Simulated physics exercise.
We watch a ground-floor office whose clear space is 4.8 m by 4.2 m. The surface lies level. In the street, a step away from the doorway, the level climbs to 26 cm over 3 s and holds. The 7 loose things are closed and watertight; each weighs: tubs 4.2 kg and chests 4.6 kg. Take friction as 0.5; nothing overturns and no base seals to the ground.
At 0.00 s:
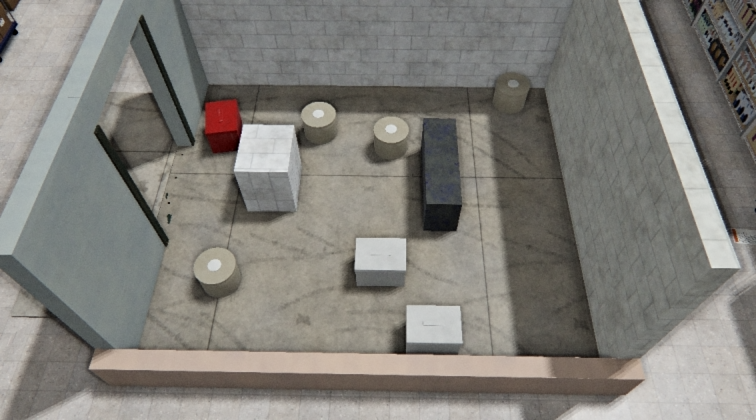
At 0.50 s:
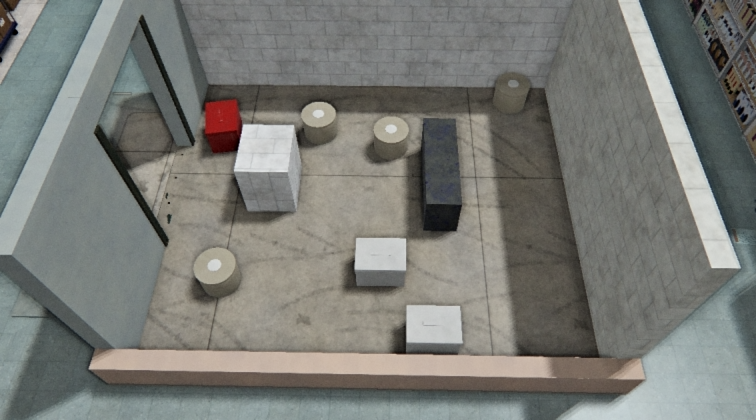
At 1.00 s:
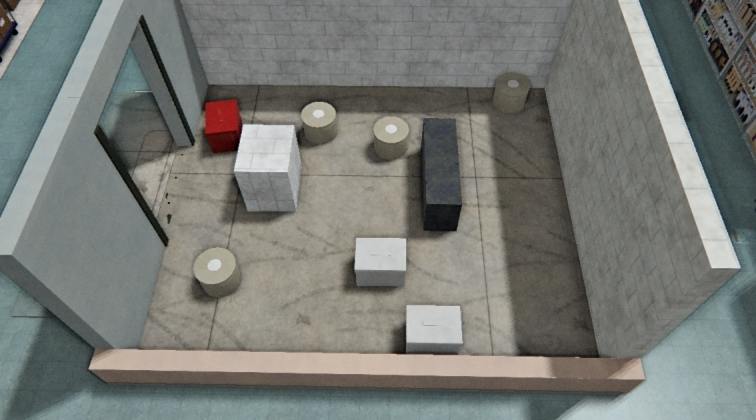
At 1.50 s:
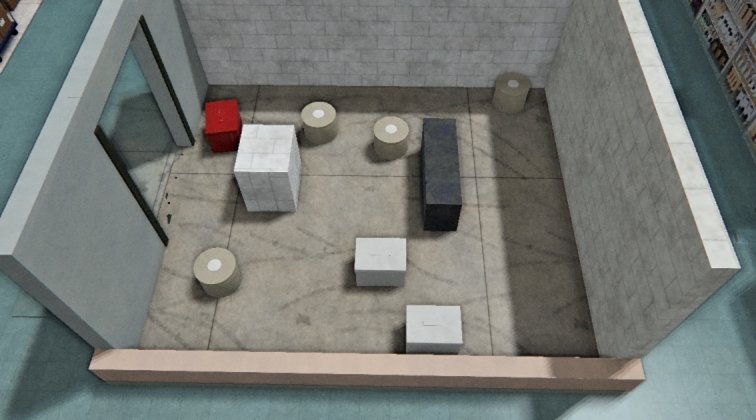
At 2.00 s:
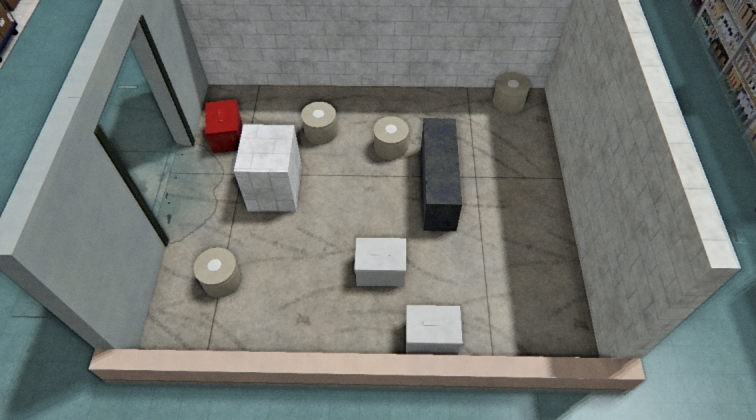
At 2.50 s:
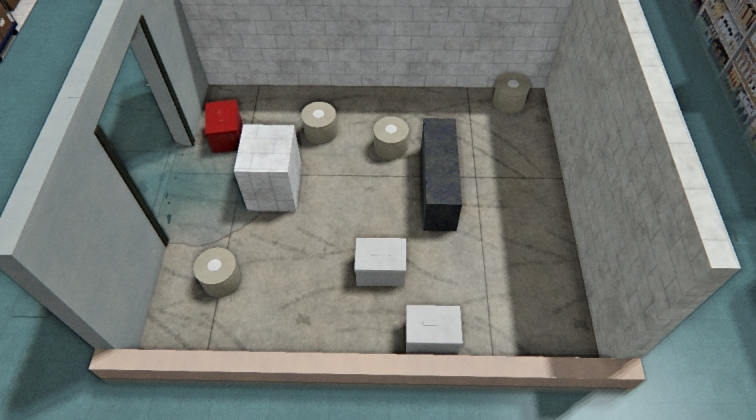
The clip shows a walled room holding a red box, pale and dark blocks, and round tubs, none of which move, as bluish water covers the ground outside and then spreads a little way through the left doorway.
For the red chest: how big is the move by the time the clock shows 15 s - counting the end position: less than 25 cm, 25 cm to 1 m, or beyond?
The red chest is nudged along.
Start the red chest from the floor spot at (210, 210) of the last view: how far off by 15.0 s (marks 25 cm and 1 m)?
It travels far.
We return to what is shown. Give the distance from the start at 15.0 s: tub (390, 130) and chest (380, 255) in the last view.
In that order: 120 cm, 140 cm.
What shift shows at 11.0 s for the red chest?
Roughly 40 cm by then.
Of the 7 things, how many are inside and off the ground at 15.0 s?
At that moment 7.
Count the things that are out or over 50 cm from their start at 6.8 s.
I count 5.
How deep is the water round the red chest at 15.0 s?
Roughly 14 cm.
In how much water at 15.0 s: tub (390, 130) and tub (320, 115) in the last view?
About 12 and 18 cm.
After 3.5 s the red chest is near (221, 111), 0.1 m from its start, aground; 0 afloat.
After 6.8 s the red chest is near (224, 91), 0.4 m from its start, afloat; 7 afloat.
After 11.0 s the red chest is near (228, 88), 0.4 m from its start, afloat; 7 afloat.
After 15.0 s the red chest is near (233, 80), 0.6 m from its start, afloat; 7 afloat.
